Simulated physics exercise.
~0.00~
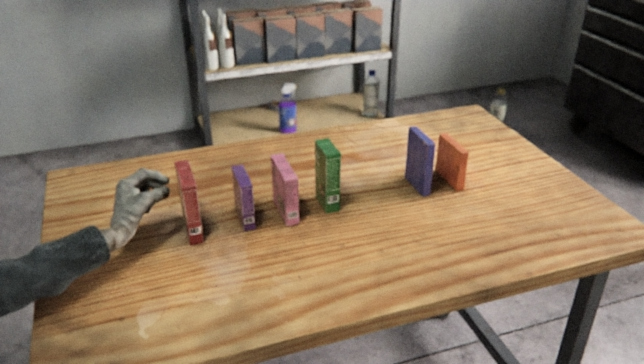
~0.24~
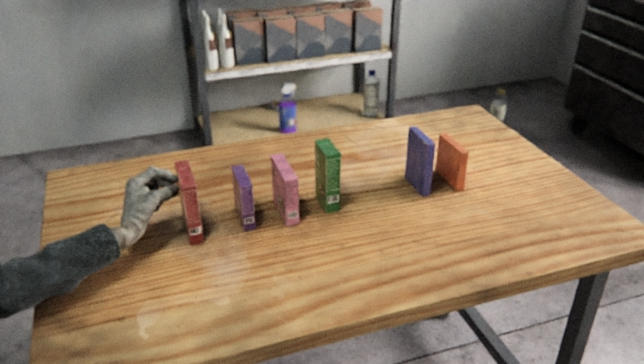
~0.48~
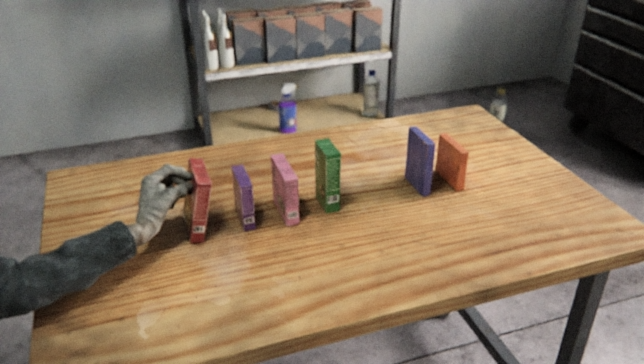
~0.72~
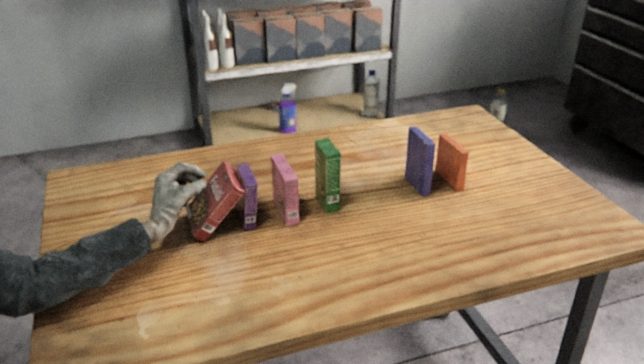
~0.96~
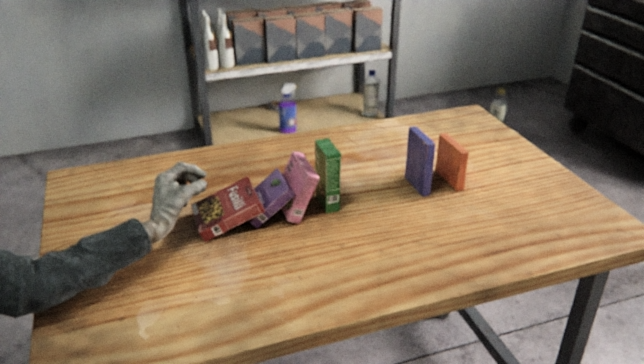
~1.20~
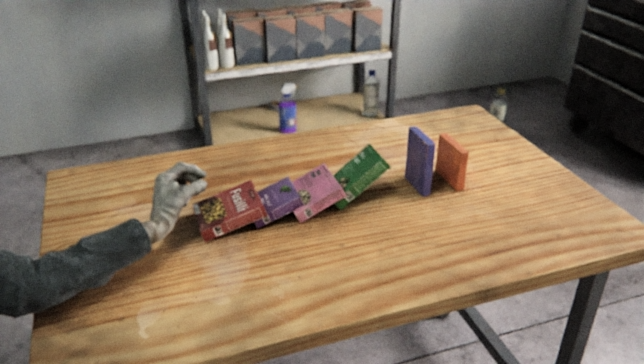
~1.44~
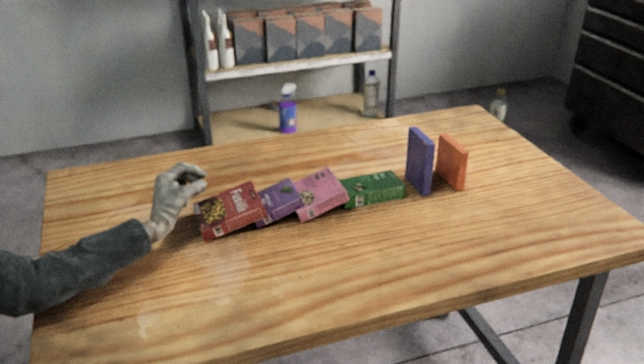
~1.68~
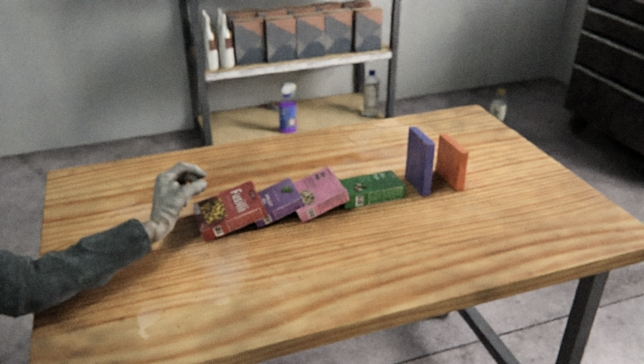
On a wooden table in a grey room with shelves behind it, a row of thin packets stands on end, with a blue block and an orange block farther right. A gloved-looking hand at the left reaches the top of the red packet and nudges it to the right until it leans over. The red packet topples into the purple one, which tips against the pink one, and the pink one knocks the green. The green packet falls short of the blue block. The four packets lie still, the first three overlapping, while both blocks remain upright and the hand hovers nearby.
